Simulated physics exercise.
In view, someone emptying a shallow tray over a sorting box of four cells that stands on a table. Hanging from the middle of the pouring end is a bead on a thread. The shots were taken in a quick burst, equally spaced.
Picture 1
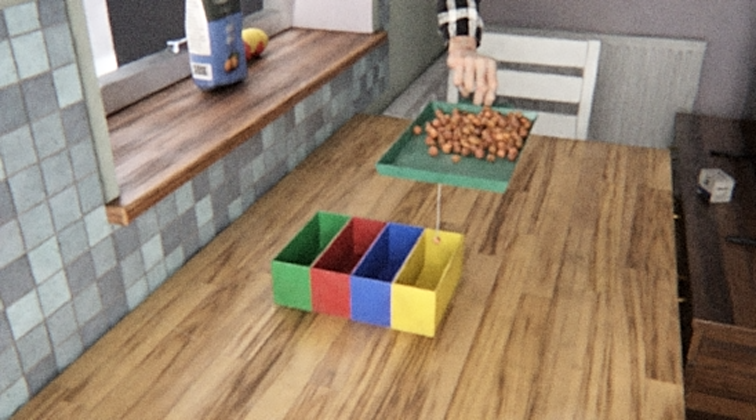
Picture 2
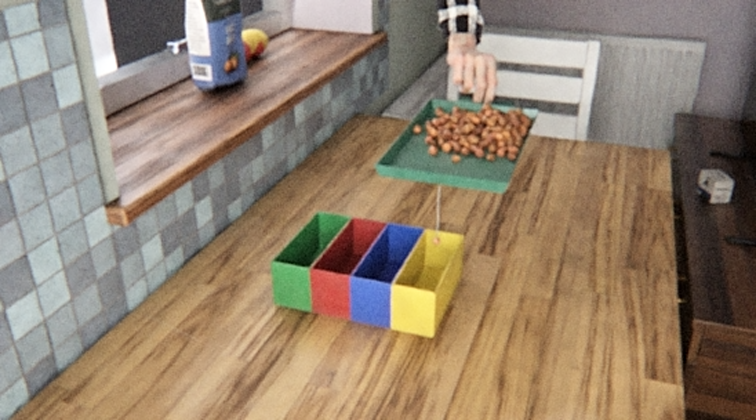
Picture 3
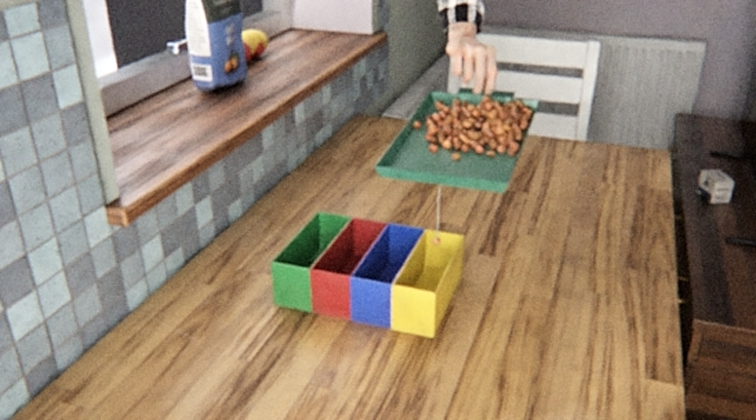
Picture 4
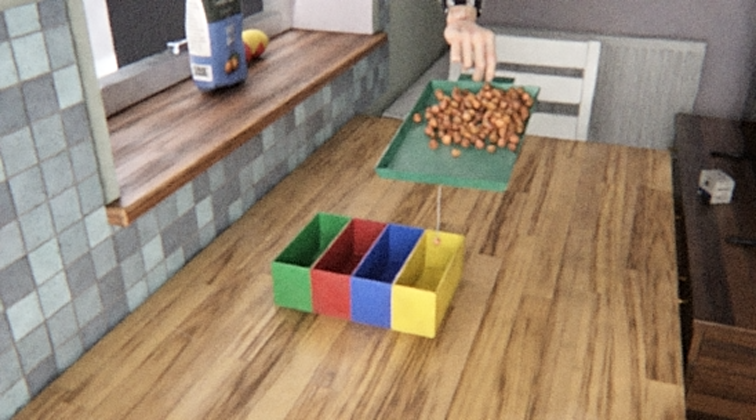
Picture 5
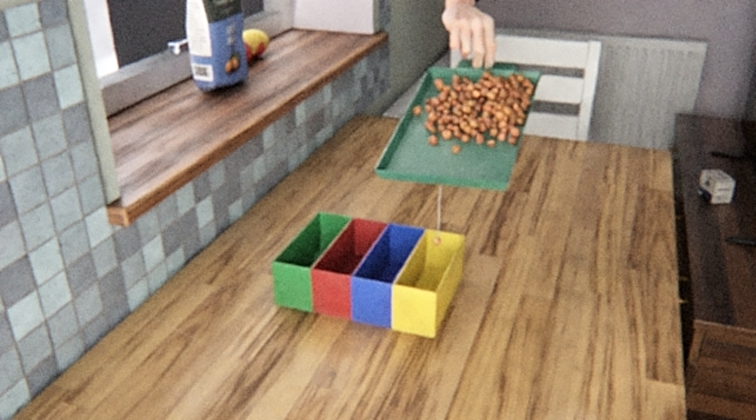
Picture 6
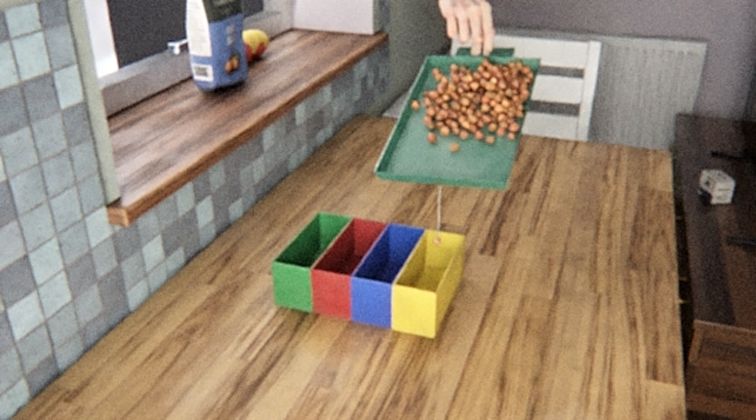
On a wooden table beside a tiled wall and a wooden sill, seen from above at an angle by a still camera, a sorting box has green, red, blue and yellow cells from left to right. Behind it, a hand holds the far edge of a green tray of brown hazelnuts, a thread hanging from its near edge. The hand steadily raises the far edge, steepening the tray, its near edge dipping slightly leftward.
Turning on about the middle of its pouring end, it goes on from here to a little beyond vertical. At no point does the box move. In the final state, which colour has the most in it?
Most ends up in blue.
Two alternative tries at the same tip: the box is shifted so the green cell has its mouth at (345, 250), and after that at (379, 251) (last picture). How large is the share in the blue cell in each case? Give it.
Approximately 20 percent, followed by approximately 20 percent.
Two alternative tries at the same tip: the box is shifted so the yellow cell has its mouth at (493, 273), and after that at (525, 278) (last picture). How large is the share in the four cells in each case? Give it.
Well, you'd get about 90 per cent and then about 60 per cent.
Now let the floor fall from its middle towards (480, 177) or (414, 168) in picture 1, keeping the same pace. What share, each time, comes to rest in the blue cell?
Roughly 0 percent first and 50 percent second.
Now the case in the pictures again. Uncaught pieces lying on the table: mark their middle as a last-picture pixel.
Somewhere about (435, 374), I'd say.
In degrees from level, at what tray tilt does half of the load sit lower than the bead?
It has tipped about 80 degrees.
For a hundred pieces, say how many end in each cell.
Shares in percent - green cell 0, red cell 20, blue cell 40, yellow cell 20.
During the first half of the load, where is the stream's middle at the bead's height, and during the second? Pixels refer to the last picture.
First half (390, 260); second half (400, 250).
Soon after the last picture, tray tipped steeply; about two thirds on the tray; a small part in the blue cell; a stray few in the yellow cell; a stray few in the red cell; about a quarter falling or outside the box.
A little later, tray tipped past a quarter turn; a small part on the tray; about a third in the blue cell; a small part in the yellow cell; a small part in the red cell; a stray few in the green cell; about a third falling or outside the box.
Later still, tray tipped past a quarter turn; about a third in the blue cell; about a quarter in the yellow cell; about a quarter in the red cell; a stray few in the green cell; about a quarter falling or outside the box.
At rest, tray tipped past a quarter turn; about a third in the blue cell; about a quarter in the yellow cell; about a quarter in the red cell; a stray few in the green cell; about a quarter outside the box.
